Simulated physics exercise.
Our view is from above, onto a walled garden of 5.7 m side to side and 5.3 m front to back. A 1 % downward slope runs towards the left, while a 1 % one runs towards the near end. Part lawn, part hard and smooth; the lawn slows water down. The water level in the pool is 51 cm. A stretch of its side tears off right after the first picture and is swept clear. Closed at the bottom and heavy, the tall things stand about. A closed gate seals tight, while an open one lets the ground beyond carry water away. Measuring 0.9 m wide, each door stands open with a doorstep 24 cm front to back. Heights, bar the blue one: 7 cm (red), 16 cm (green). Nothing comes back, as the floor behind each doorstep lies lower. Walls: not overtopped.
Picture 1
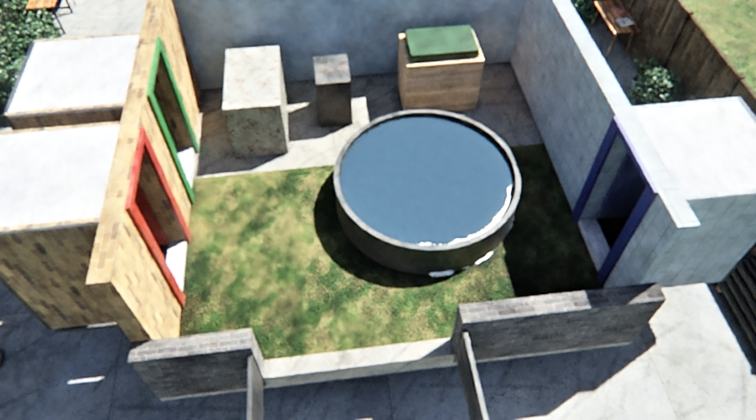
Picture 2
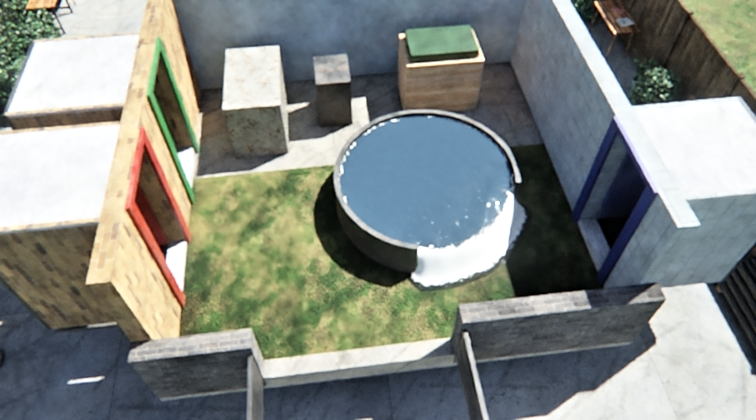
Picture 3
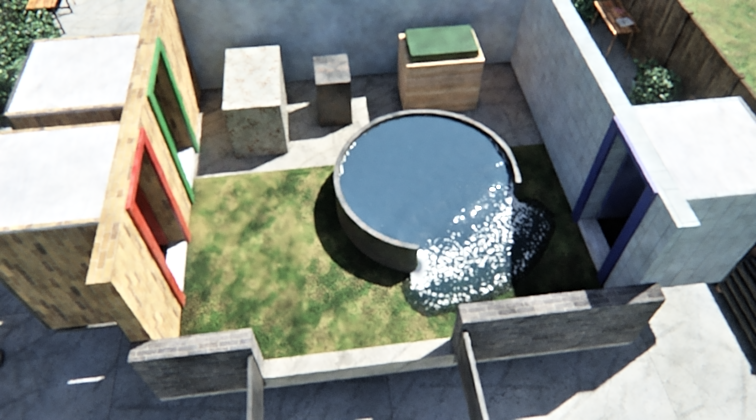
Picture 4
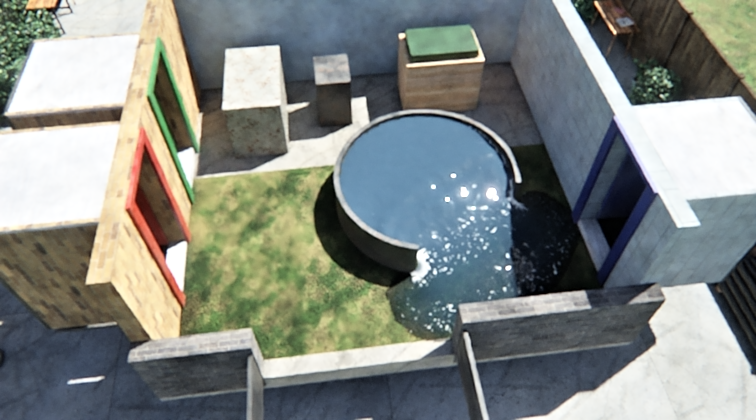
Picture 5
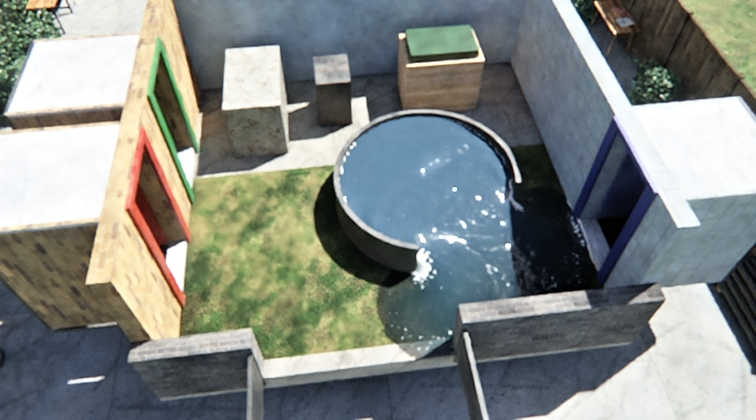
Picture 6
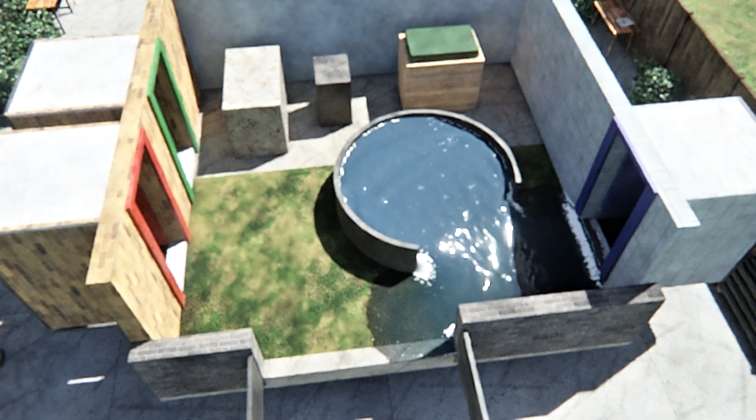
Water pours from a broken round pool and spreads across grass to the blue door.
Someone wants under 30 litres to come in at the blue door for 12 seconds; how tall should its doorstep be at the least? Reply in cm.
It should be at least about 27 cm tall.
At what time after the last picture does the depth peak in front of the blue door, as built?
Roughly 1.4 s.
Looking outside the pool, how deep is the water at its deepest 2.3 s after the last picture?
Max depth: Around 30 cm.
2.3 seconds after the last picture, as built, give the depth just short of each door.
Depth at red 0 cm, at blue 28 cm, at green 0 cm.
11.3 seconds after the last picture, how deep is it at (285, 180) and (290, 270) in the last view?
4 and 5 cm.
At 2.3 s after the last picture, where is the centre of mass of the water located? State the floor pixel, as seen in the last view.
The water's centre is at about (470, 236).
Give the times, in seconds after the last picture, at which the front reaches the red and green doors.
It gets to red at 4.5 s, and to green at 7.5 s.
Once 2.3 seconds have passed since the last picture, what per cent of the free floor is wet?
Roughly 35 percent.
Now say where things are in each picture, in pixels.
In the first frame, the pool at (426, 176) is whole and still, 51 cm deep; the blue door at (610, 205) is dry.
In the second frame, water pours out at (484, 247) and has run 0.3 m, to (527, 217); about 7 cm deep outside, 51 cm at the back.
In the third frame, the front is at (550, 224), 0.6 m from the gap at (483, 249); 1.4 m2 of floor is wet, 51 cm left at the back.
In the fourth frame, water pours out at (483, 250) and has run 1.0 m, to a hidden place; about 8 cm deep outside, 51 cm at the back.
In the fifth frame, the front is at (589, 271), 1.3 m from the gap at (483, 250); 3.9 m2 of floor is wet, 50 cm left at the back.
In the sixth frame, the gap is at (483, 250), the front 1.7 m out at a hidden place; the back of the pool holds 46 cm; water is at the blue door at (610, 205).
Then, 0.7 s after the last picture water covers 20 % of the floor, deepest (48 cm) near (568, 322); 20 cm at the blue door, 10 litres in over its 13 cm doorstep.
Then, 2.3 s after the last picture water covers 35 % of the floor, deepest (30 cm) near (568, 322); 28 cm at the blue door, 141 litres in over its 13 cm doorstep.
Then, 11.3 s after the last picture water covers 100 % of the floor, deepest (10 cm) near (528, 327); 7 cm at the blue door, 205 litres in over its 13 cm doorstep.
At the blue door as built, the water peaked near 32 cm, 1.3 s after the last picture.
Run again over the same 12 s with other heights there, 46 litres in over 24 cm, 9 litres over 32 cm. The limit of 30 litres is kept from about 27 cm up.
